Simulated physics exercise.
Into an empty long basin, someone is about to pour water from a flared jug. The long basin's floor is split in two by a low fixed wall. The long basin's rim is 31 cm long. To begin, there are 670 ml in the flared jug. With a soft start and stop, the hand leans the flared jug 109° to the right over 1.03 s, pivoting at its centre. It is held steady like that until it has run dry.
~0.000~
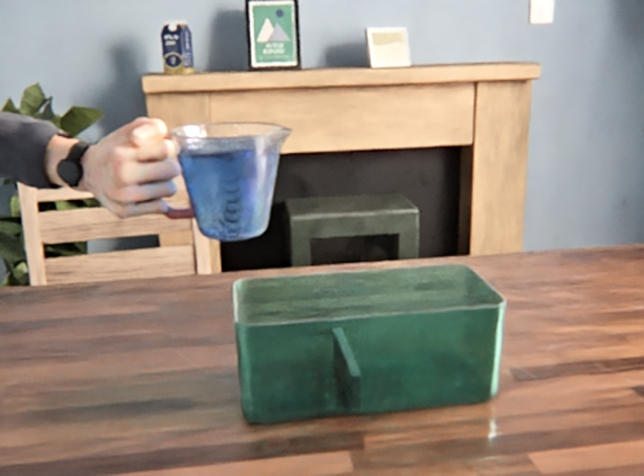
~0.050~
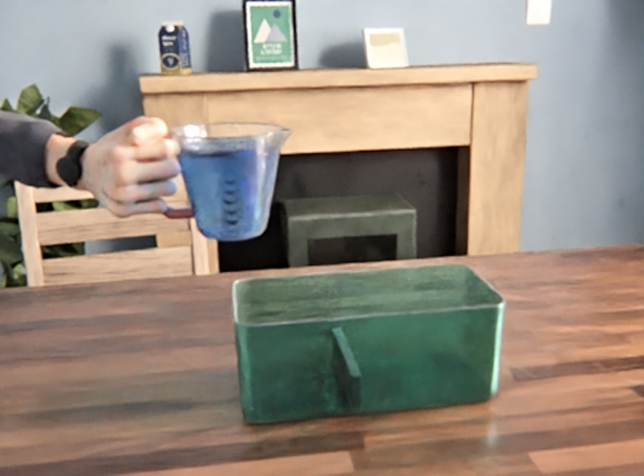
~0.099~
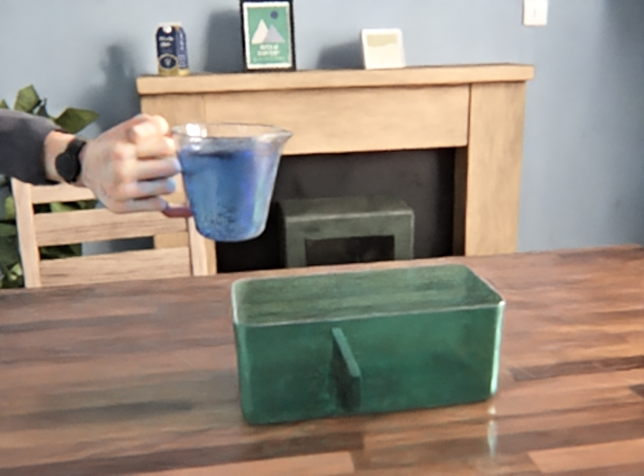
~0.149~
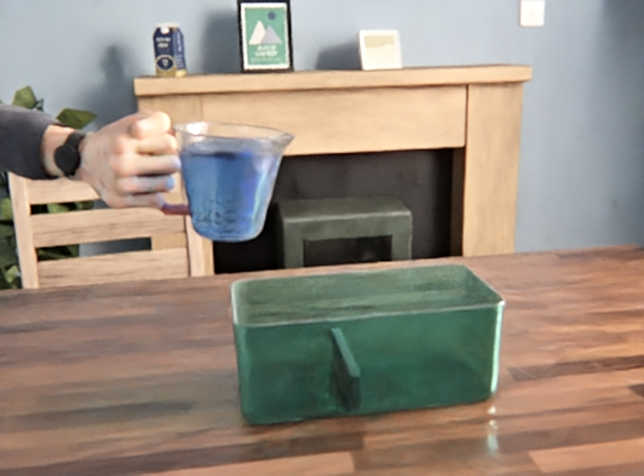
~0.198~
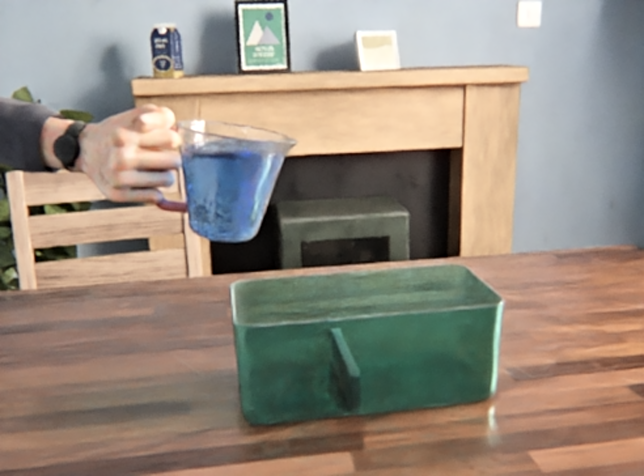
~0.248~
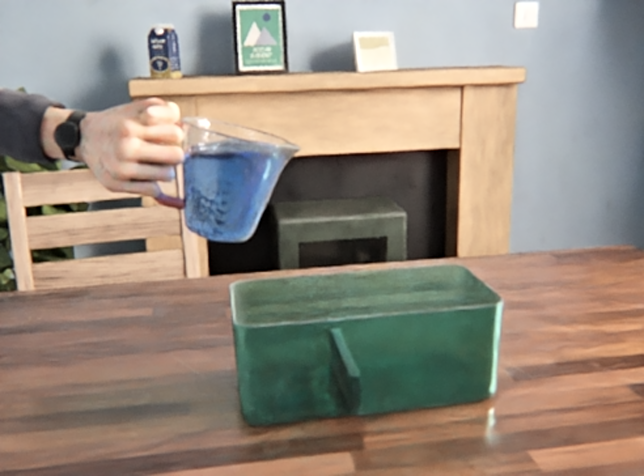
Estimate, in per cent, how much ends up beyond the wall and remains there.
Roughly 66 % ends up beyond the wall.
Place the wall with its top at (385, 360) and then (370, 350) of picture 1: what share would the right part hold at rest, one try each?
Roughly 20 per cent, then 30 per cent.
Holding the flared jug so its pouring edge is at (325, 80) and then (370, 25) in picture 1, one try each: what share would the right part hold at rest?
95 in a hundred, followed by 75 in a hundred.
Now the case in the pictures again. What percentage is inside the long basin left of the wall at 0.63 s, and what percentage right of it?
Left roughly 0, right roughly 12.
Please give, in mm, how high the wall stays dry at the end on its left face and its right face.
Left side: Around 34 mm. Right side: Around 28 mm.
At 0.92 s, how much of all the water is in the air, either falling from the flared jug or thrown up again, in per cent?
About 14 % of the total.
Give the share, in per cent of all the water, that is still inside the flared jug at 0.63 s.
I reckon about 64 in a hundred is still held.
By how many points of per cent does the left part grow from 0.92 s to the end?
Around 16 in a hundred.
Then, 0.63 s in, the tilt is 74° and 63 per cent is still to pour, 0 is left of the wall and 11 right of it.
Then, 0.92 s in, the tilt is 106° and 9 per cent is still to pour, 17 is left of the wall and 60 right of it.
Then, 1.21 s in, the tilt is 109° and 0 per cent is still to pour, 33 is left of the wall and 66 right of it.
Then, 1.53 s in, the tilt is 109° and 0 per cent is still to pour, 33 is left of the wall and 66 right of it.
Finally, 33 per cent lies left of the wall, 66 right of it and 1 outside.
